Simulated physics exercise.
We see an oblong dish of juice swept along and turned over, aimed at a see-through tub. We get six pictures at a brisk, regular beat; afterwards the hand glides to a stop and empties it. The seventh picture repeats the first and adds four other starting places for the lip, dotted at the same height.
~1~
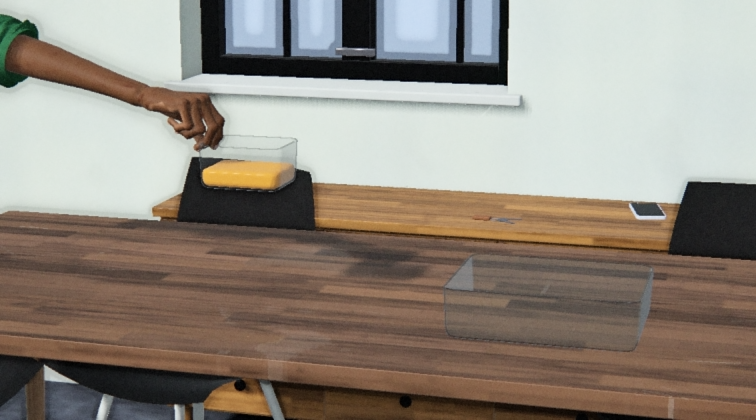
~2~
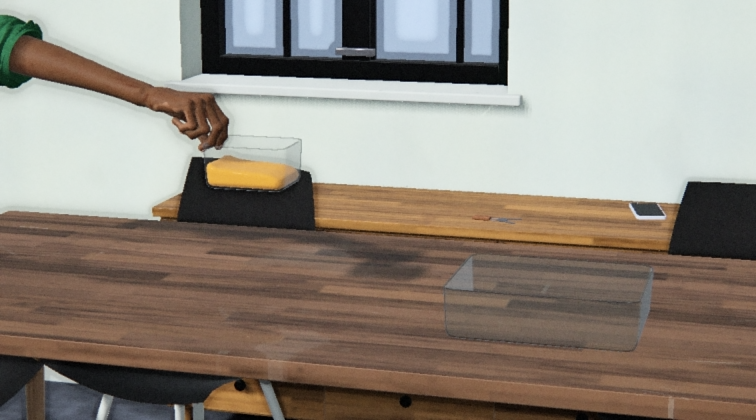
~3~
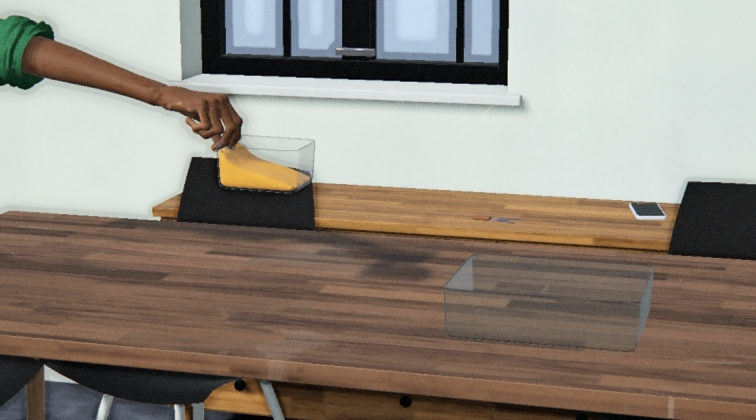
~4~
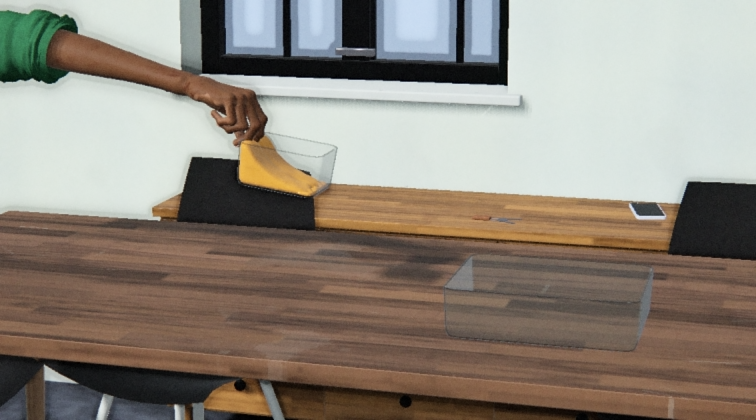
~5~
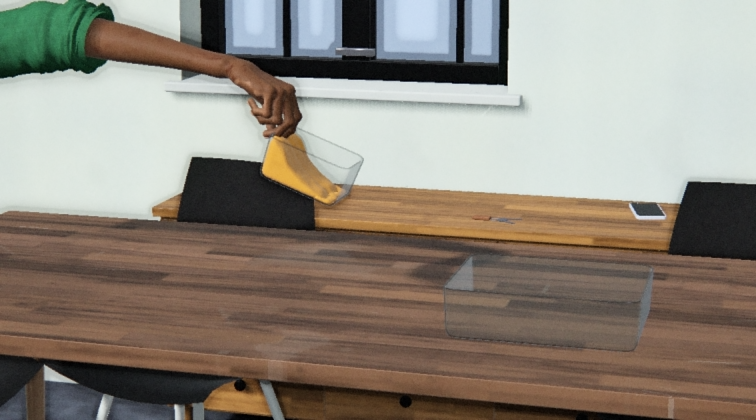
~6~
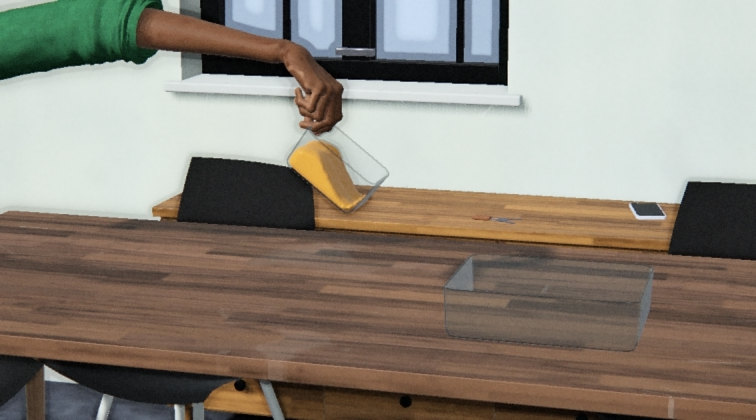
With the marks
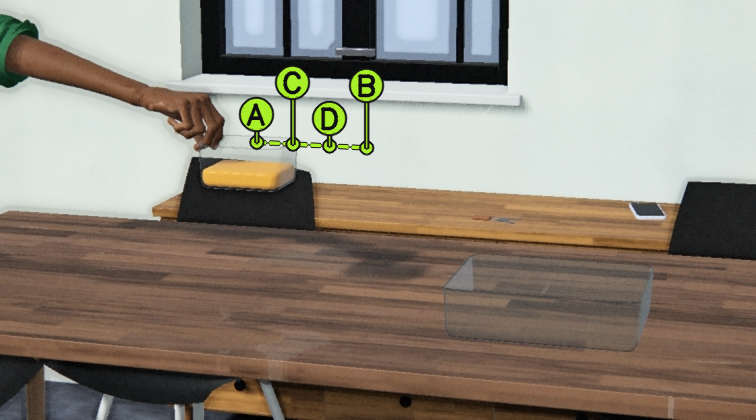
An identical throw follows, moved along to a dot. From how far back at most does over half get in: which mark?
A is the one.
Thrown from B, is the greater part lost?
No, that is safe.
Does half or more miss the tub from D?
No, that is safe.
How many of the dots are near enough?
All four.
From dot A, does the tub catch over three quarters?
No.
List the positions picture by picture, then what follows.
Upright, lip at (288, 143); tub from (445, 335) to (637, 352); nothing has left yet.
Upright, lip at (292, 144); nothing has left yet.
Upright, lip at (306, 145); nothing has left yet.
Tipped about 8°, lip at (328, 151); nothing has left yet.
Tipped about 21°, lip at (356, 163); nothing has left yet.
Tipped about 38°, lip at (382, 178); nothing has left yet.
On the marked copy, A at (256, 142); B at (366, 147); C at (292, 144); D at (329, 146).
With A, about 66 % lands in the tub, 23 % falls short and 11 % goes beside or beyond.
With B, about 72 % lands in the tub, 2 % falls short and 26 % goes beside or beyond.
With C, about 72 % lands in the tub, 18 % falls short and 10 % goes beside or beyond.
With D, about 80 % lands in the tub, 2 % falls short and 19 % goes beside or beyond.
